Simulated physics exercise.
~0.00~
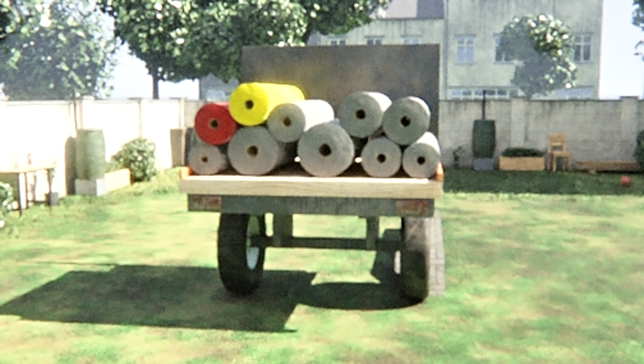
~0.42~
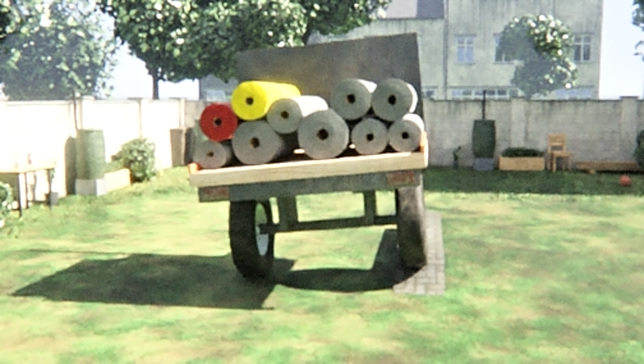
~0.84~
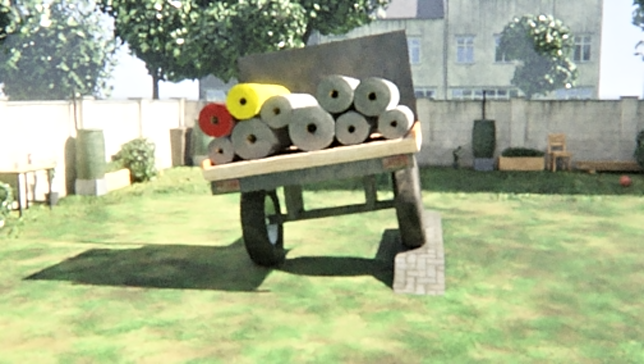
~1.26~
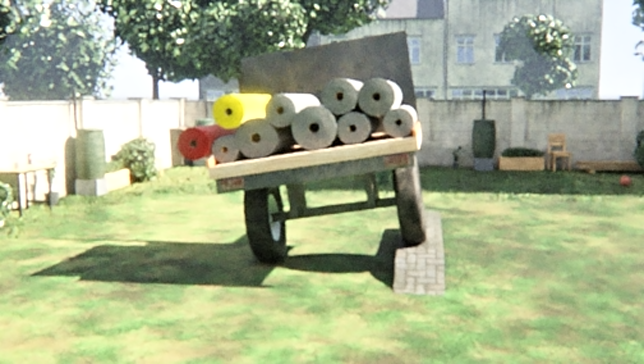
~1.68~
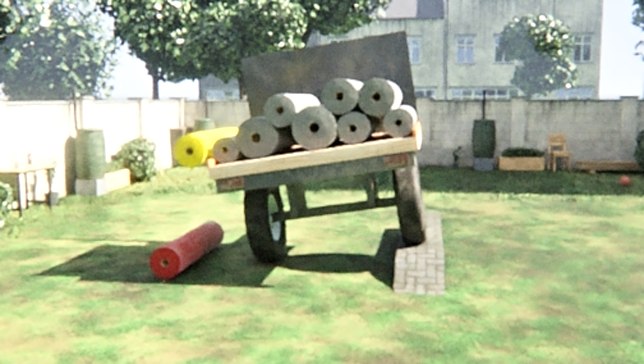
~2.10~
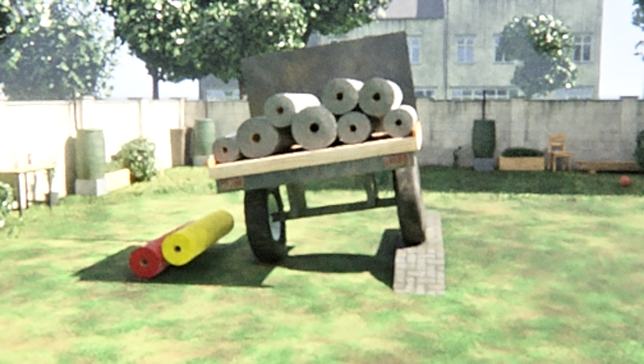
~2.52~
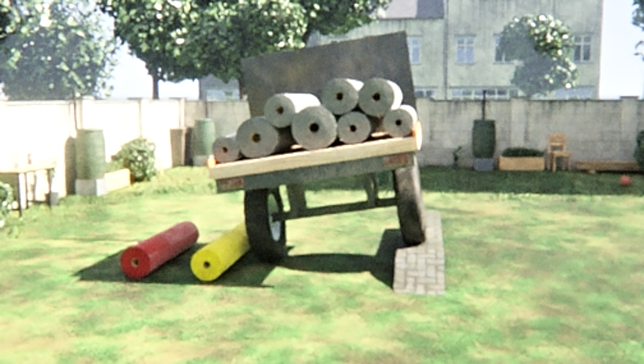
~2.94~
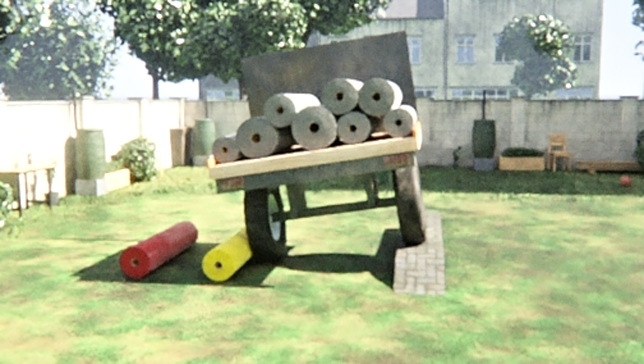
A red roll and then a yellow one dropped off the left side of a trailer as it tilted with one wheel up on a ramp; they ended lying apart on the grass, while the grey rolls stayed on board.
